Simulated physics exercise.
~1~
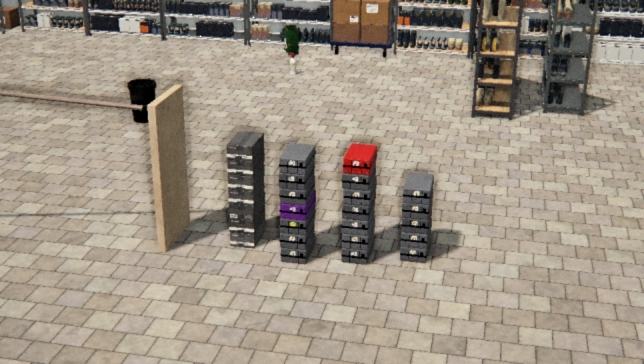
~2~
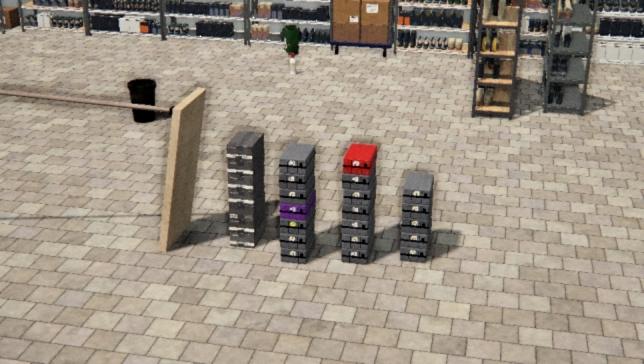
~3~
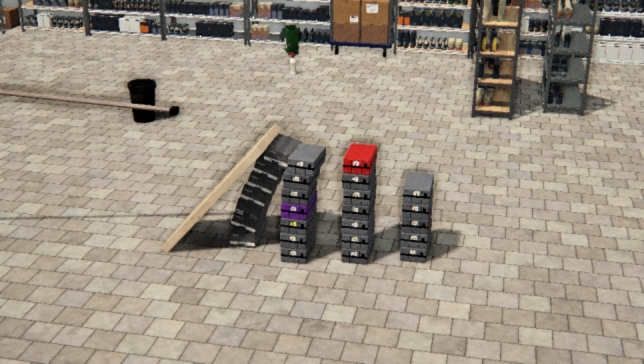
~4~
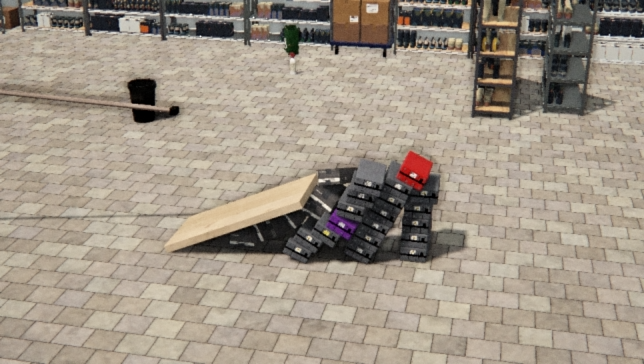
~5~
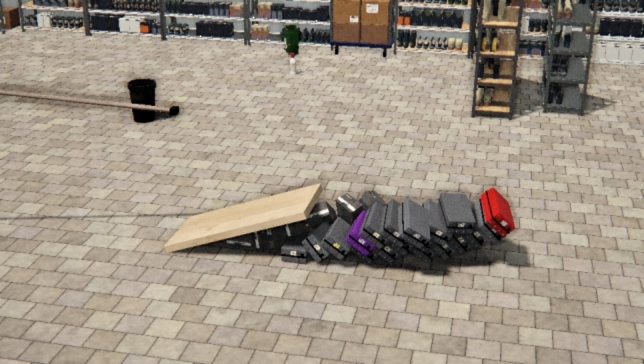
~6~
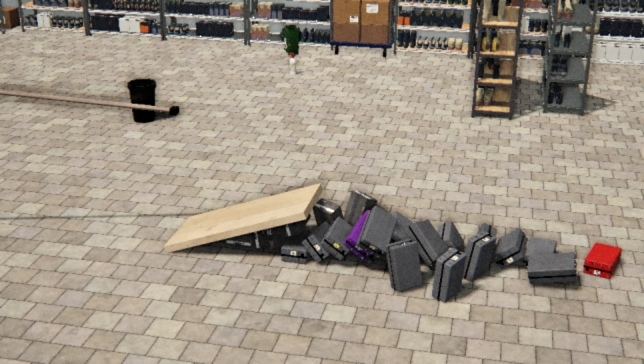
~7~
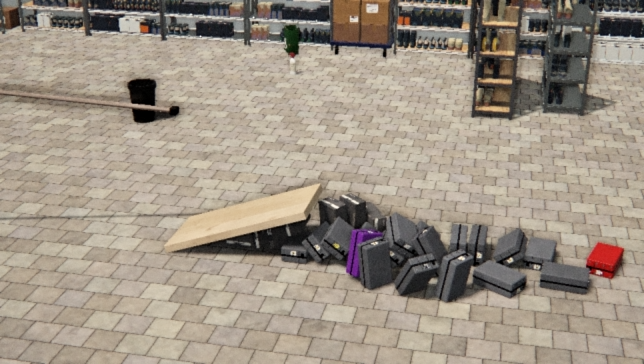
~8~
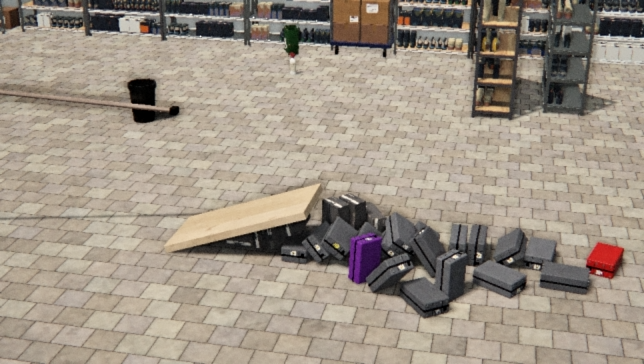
A pale board tipped to the right into four stacks of dark boxes, knocking them over one after another until they lay scattered across the paving, with the red box farthest right, the purple one on its side, and the board resting at a slant.
